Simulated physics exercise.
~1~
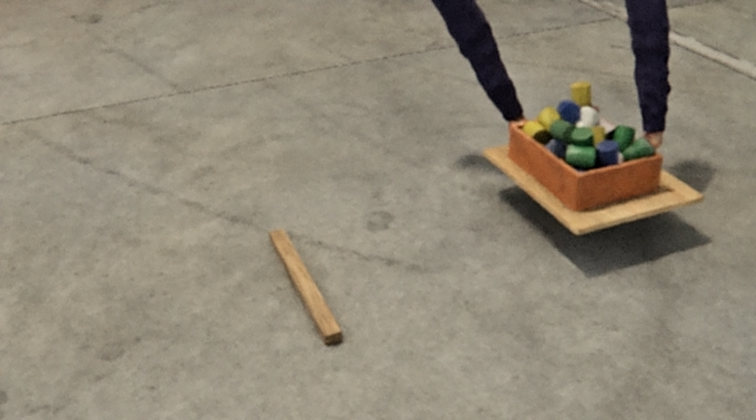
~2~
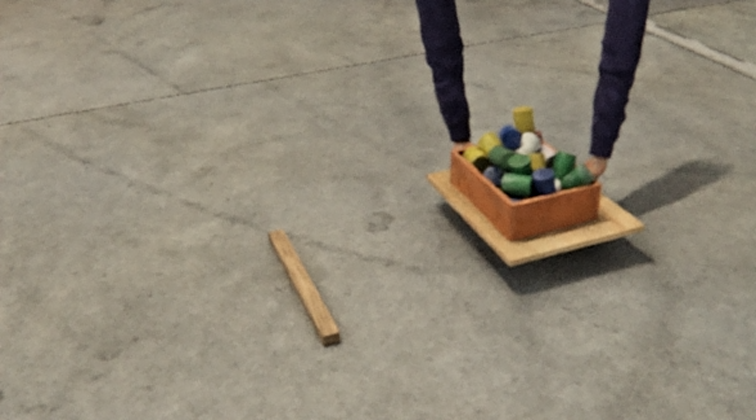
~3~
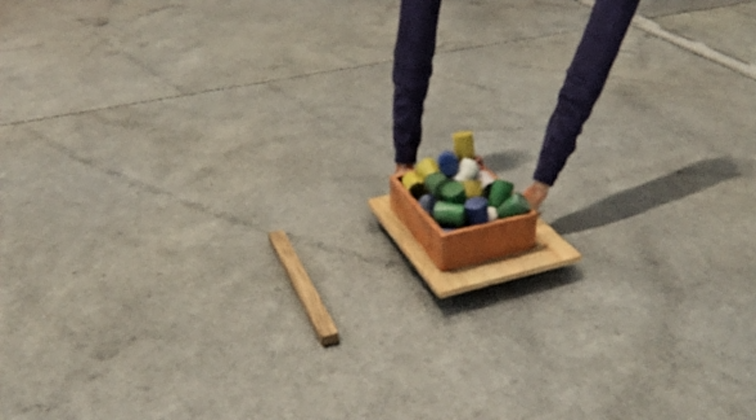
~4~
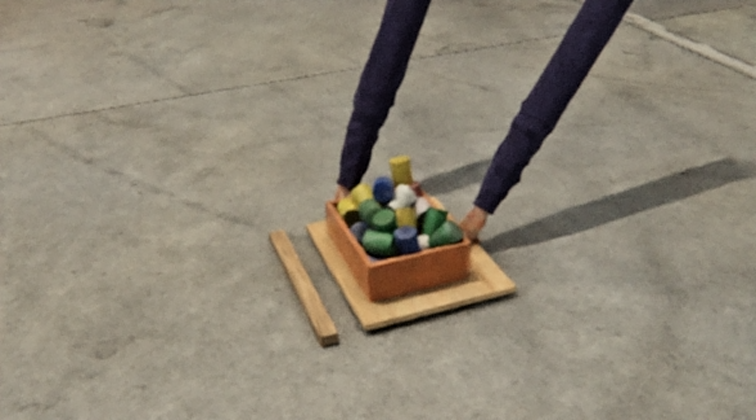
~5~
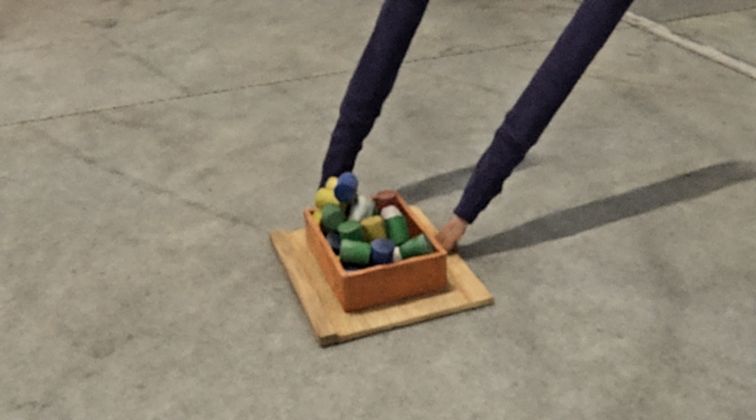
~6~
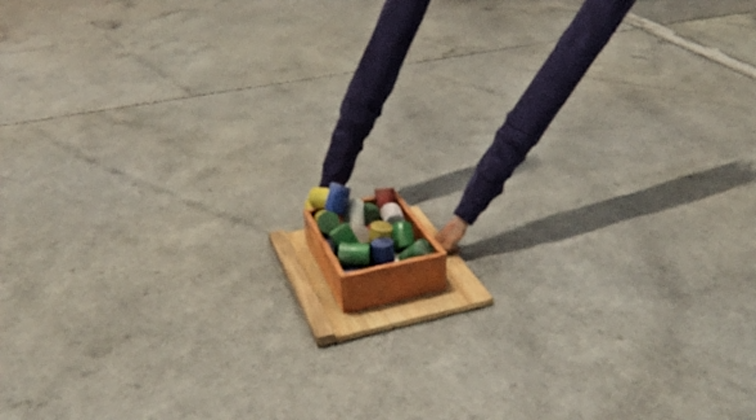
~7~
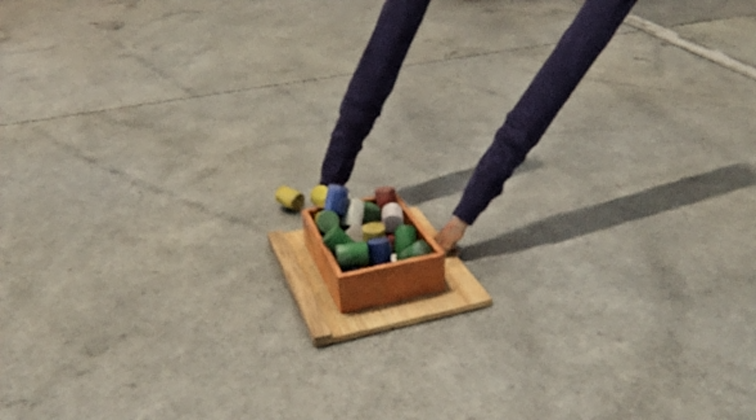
An orange tub of jars swings down against a wooden batten, and one yellow jar tumbles out.
